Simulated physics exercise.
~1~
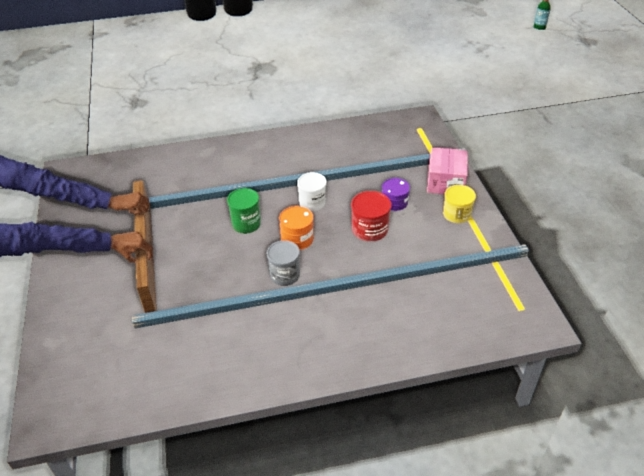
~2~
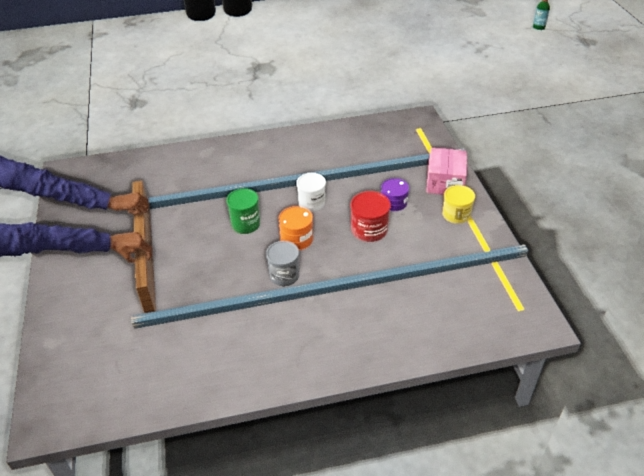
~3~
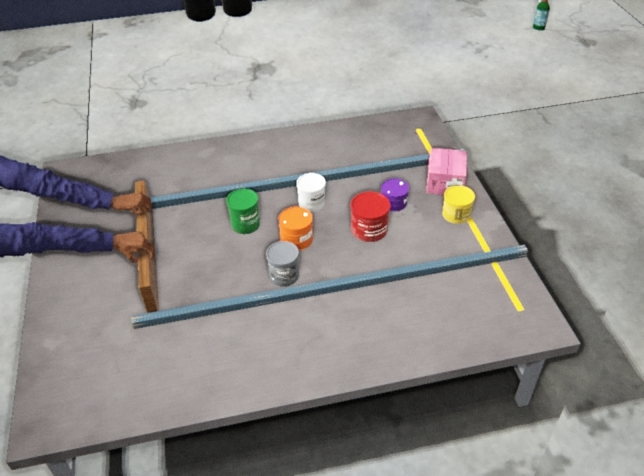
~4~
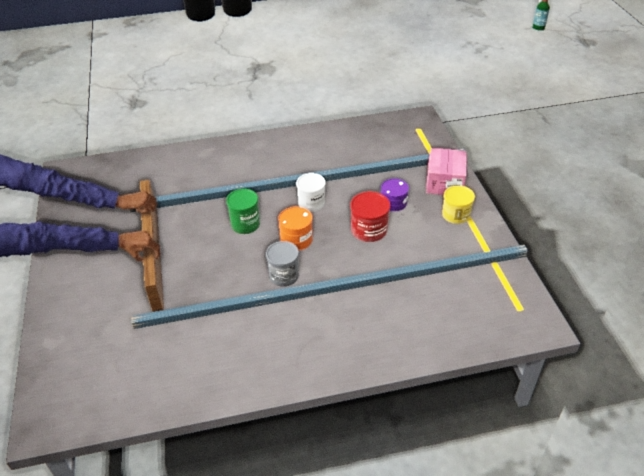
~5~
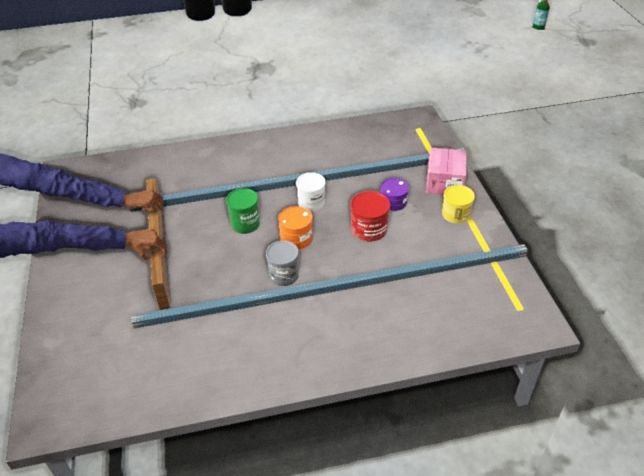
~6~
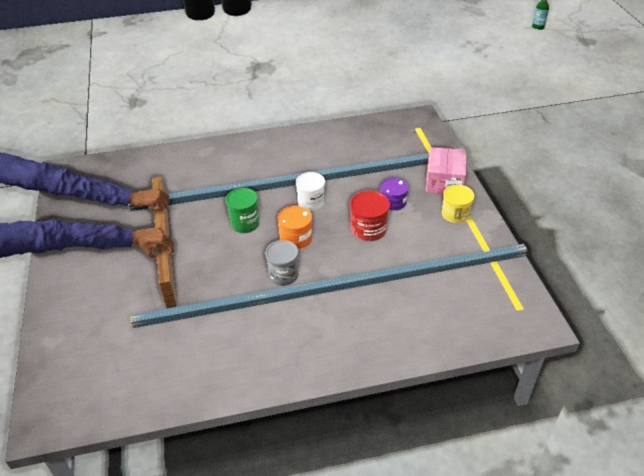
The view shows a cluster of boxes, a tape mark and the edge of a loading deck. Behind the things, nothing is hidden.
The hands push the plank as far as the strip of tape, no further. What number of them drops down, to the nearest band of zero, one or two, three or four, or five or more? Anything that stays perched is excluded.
Nearest band: Three or four.
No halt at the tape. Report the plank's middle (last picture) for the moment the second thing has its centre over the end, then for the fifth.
First around (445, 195), then around (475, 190).
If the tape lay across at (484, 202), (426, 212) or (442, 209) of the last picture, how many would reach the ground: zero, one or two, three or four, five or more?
Taking the places in the order asked: 5 or more, then one to two, then just one or two.
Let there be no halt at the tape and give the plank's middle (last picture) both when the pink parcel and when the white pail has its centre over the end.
The middle is at (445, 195) when it's the pink parcel, and at (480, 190) when it's the white pail.
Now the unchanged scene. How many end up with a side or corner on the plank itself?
That number would be 4.
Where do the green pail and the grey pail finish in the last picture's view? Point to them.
Roughly (469, 178), and the other roughly (497, 227).
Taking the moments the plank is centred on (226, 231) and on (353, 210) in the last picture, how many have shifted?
Respectively 0 and 5.
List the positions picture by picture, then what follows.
Pink parcel (447, 171); yellow pail (459, 204); purple canister (395, 194); plank (145, 245); tape (463, 206), in the first frame.
Yellow pail (458, 205); green pail (244, 212), in the second frame.
Purple canister (395, 195); red pail (370, 217), in the third frame.
Pink parcel (447, 172); grey pail (283, 264), in the fourth frame.
Yellow pail (458, 205); white pail (311, 193), in the fifth frame.
Pink parcel (446, 171); yellow pail (457, 204); purple canister (394, 194); plank (164, 241); tape (462, 206), in the sixth frame.
Soon after, none off yet; pink parcel at rest near (446, 171); yellow pail at rest near (457, 204); purple canister at rest near (394, 194).
Then, none off yet; pink parcel at rest near (446, 171); yellow pail at rest near (457, 204); purple canister moved a little near (402, 193).
By the end, the number that fall off is three or four; fallen, red pail, purple canister, yellow pail and pink parcel.
